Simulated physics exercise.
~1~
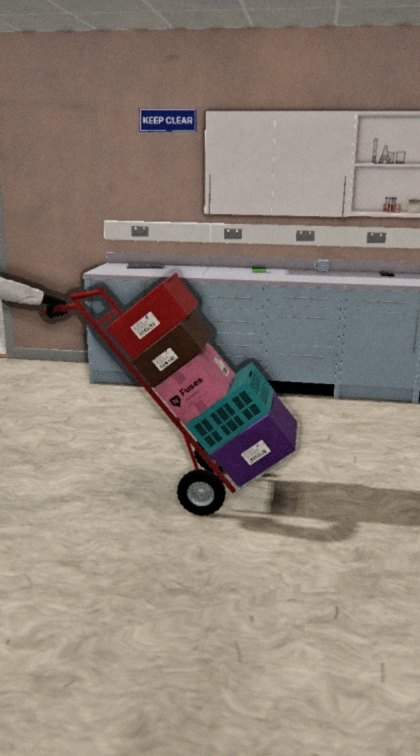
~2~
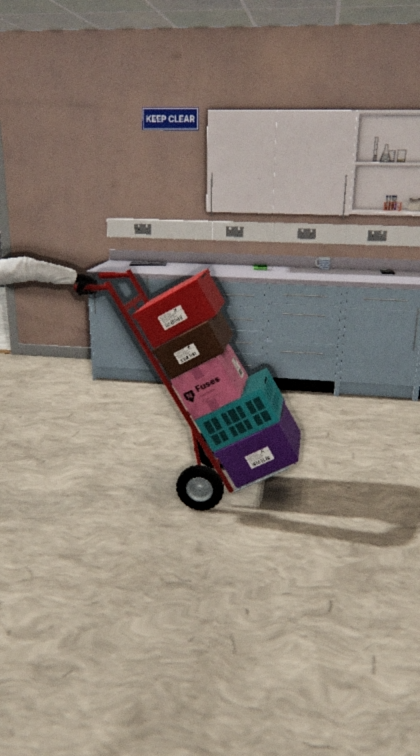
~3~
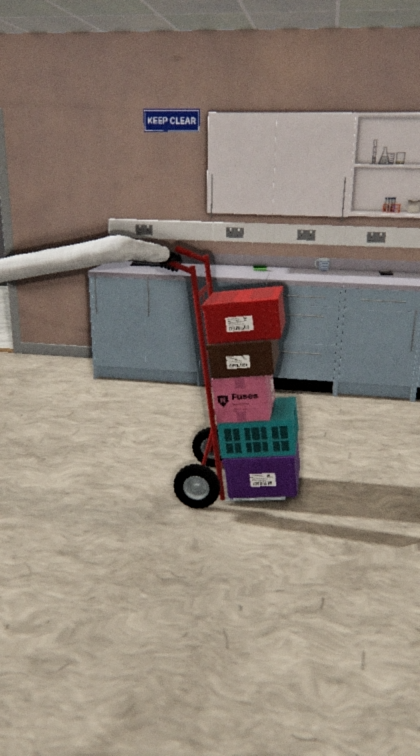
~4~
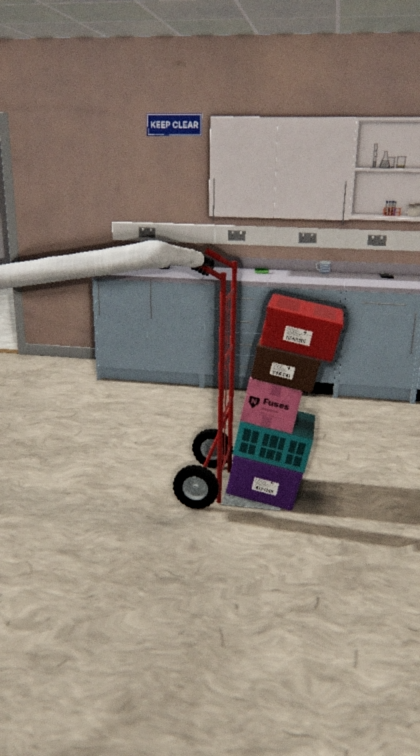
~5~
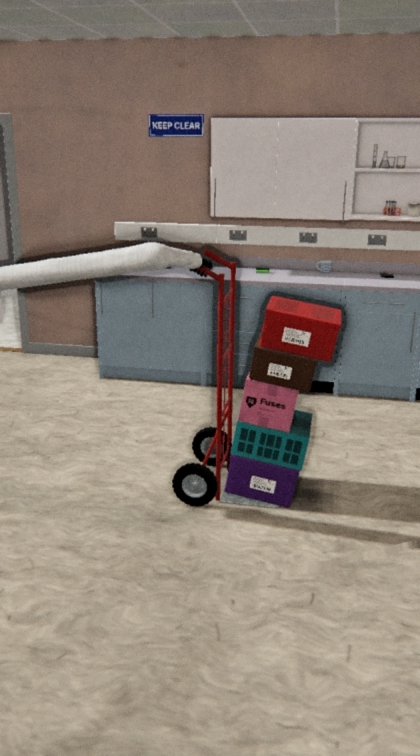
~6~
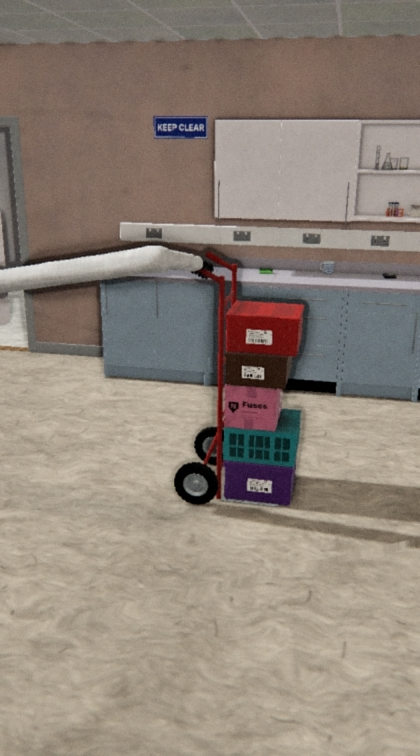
A red hand truck, gripped by a white-sleeved arm from the left, starts out tilted back in a room with blue cabinets. It carries a stack of five items, with a red tote on top, then a brown tote, a pink parcel, a turquoise crate and a purple tote at the bottom. The arm swings the truck upright, and the stack tips forward to the right, its upper pieces leaning away from the frame. The load hangs briefly at that slant, then rocks back. It ends stacked upright against the standing truck, still held by the arm.
